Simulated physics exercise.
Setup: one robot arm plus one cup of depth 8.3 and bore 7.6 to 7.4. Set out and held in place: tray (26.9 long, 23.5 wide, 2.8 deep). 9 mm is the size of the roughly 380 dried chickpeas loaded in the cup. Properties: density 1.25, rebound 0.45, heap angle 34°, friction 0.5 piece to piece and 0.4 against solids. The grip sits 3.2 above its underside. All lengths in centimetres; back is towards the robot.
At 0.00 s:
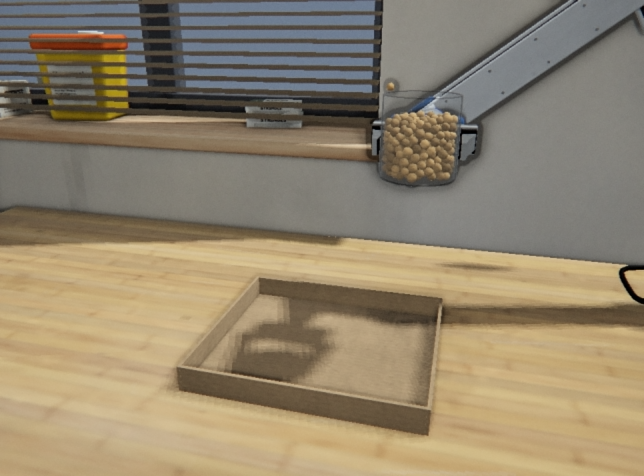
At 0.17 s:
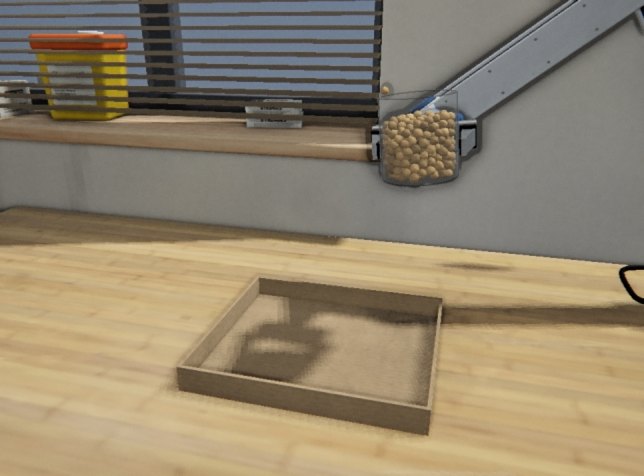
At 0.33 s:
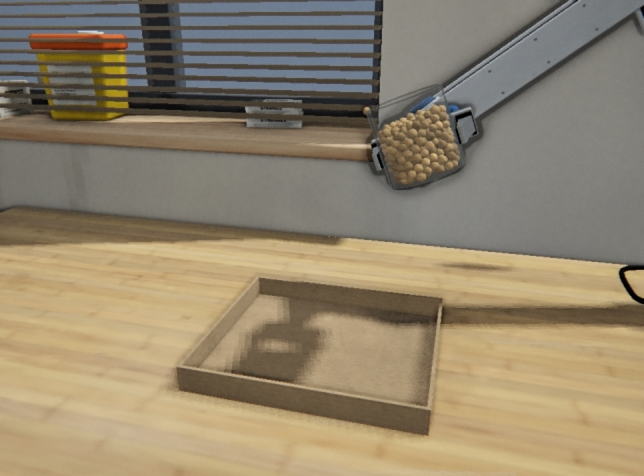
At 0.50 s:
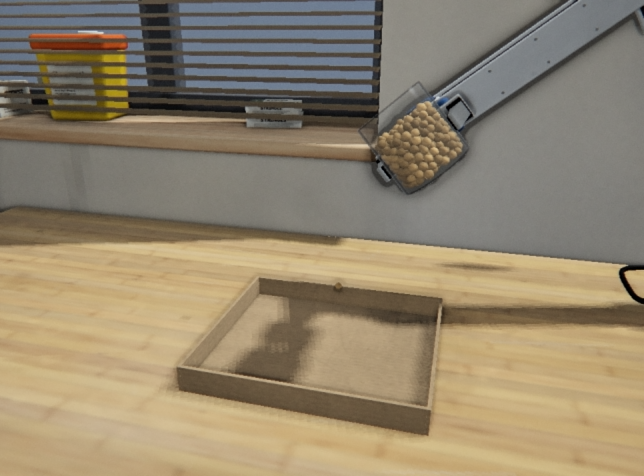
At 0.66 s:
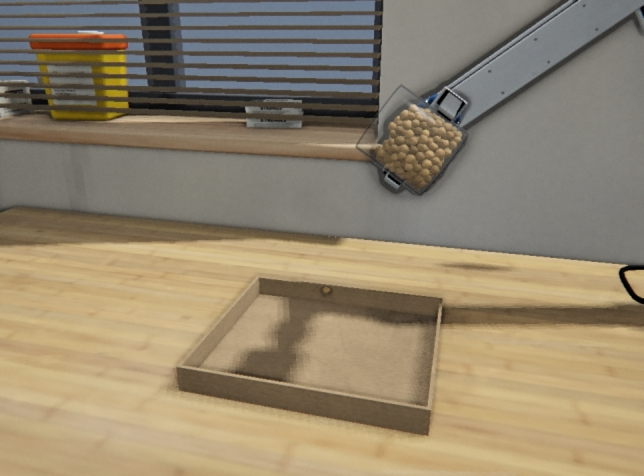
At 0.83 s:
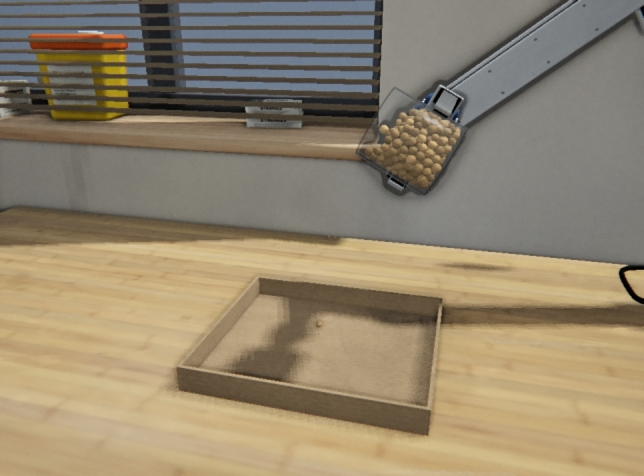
At the start, a robot arm holds a clear cup full of small tan balls upright above a wooden table with a shallow, empty tray. The arm tilts the cup steadily to the left, and a single ball drops into the tray while the rest shift inside the cup.
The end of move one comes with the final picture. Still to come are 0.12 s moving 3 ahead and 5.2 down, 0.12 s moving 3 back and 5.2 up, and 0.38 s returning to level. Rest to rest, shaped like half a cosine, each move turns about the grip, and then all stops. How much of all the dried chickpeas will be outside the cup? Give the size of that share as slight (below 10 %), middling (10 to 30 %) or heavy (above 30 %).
Slight.
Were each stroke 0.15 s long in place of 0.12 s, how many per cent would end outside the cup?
In that case around 0 per cent.
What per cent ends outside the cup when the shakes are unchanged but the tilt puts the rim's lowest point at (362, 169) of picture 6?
It comes out near 20 percent.
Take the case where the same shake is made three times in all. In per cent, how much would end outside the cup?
Roughly 15 percent.
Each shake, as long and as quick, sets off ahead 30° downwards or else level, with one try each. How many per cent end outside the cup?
Some 15 and 35 per cent.
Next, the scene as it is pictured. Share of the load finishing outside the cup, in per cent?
The share is close to 5 per cent.
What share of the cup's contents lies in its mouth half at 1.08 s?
Something like 40 percent sits in that half.
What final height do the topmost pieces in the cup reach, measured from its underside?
Around 8.0 cm up.
After 1.08 s, tilted 62° forward, highest piece 30 above the table; 373 in the cup, 1 in the tray, 7 in flight or on a rim.
After 1.33 s, tilted 15° forward, highest piece 31 above the table; 367 in the cup, 12 in the tray, 2 in flight or on a rim.
After 1.65 s, level, highest piece 31 above the table; 367 in the cup, 13 in the tray, 1 on the table or floor.
After 2.70 s, level, highest piece 31 above the table; 367 in the cup, 13 in the tray, 1 on the table or floor.
At rest, 367 in the cup, 13 in the tray, 1 on the table or floor. That is 4 % outside the cup.
